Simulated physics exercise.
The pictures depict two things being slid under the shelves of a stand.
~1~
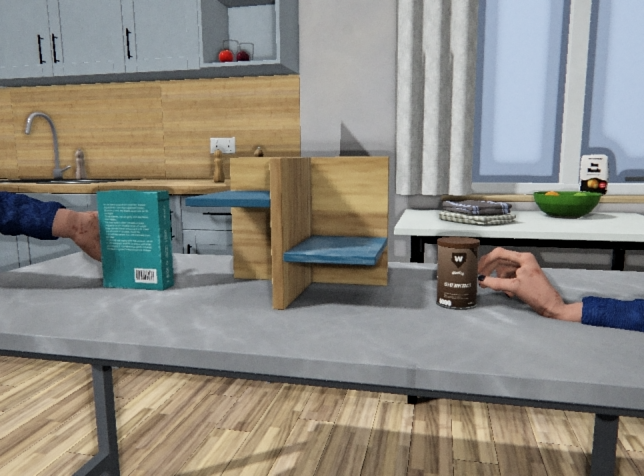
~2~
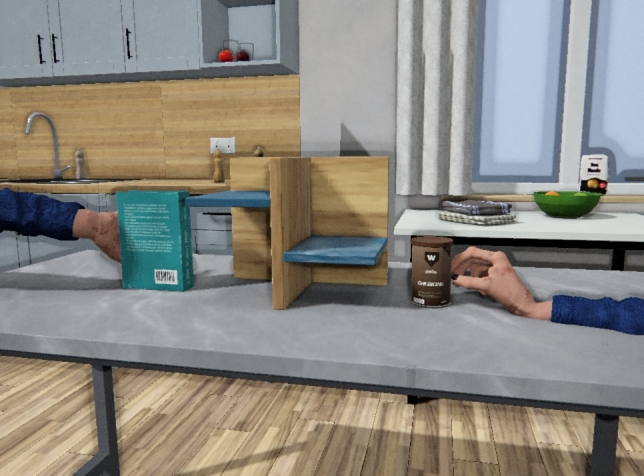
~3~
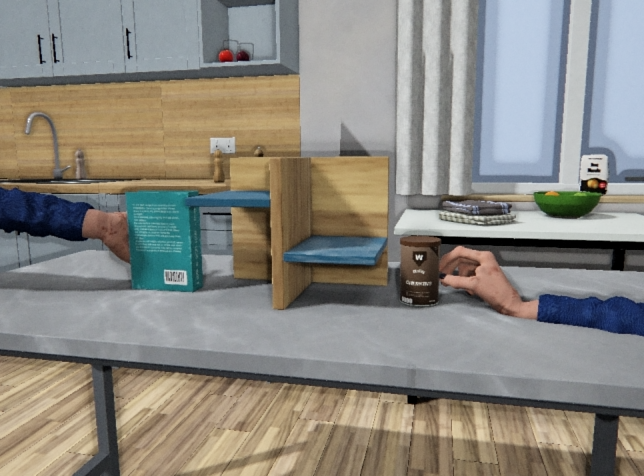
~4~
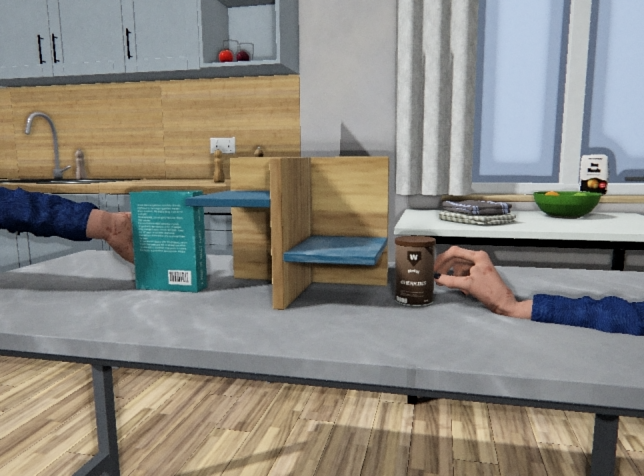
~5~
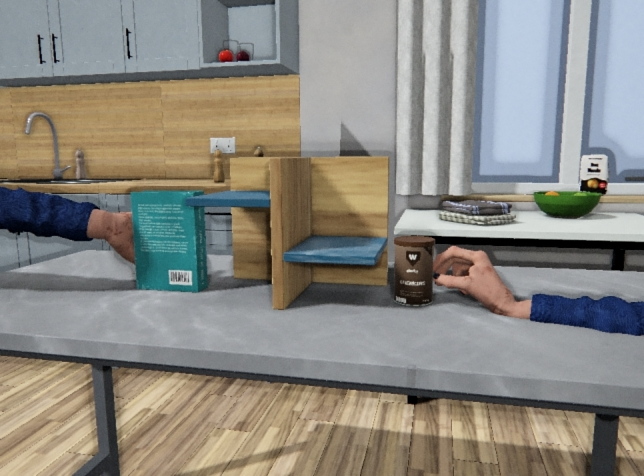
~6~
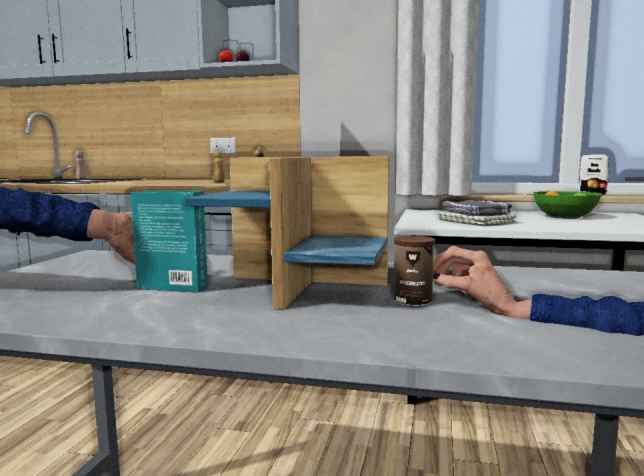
On a gray table in a kitchen, one hand slid a turquoise book a short way right while another slid a brown tin left, toward a wooden stand with blue shelves, until both barely moved.
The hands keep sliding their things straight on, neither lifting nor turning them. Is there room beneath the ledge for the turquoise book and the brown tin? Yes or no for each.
Turquoise book: No; brown tin: No.
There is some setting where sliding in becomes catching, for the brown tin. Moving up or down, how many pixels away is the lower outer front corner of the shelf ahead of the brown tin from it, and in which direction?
It would take a shift of about 20 pixels, up.
Then, 0.20 s later than the last frame, turquoise book sliding up to the opening near (175, 241); brown tin sliding up to the opening near (408, 271).
When it is over, the turquoise book catches on the edge, near (180, 241); the brown tin catches on the edge, near (401, 270).
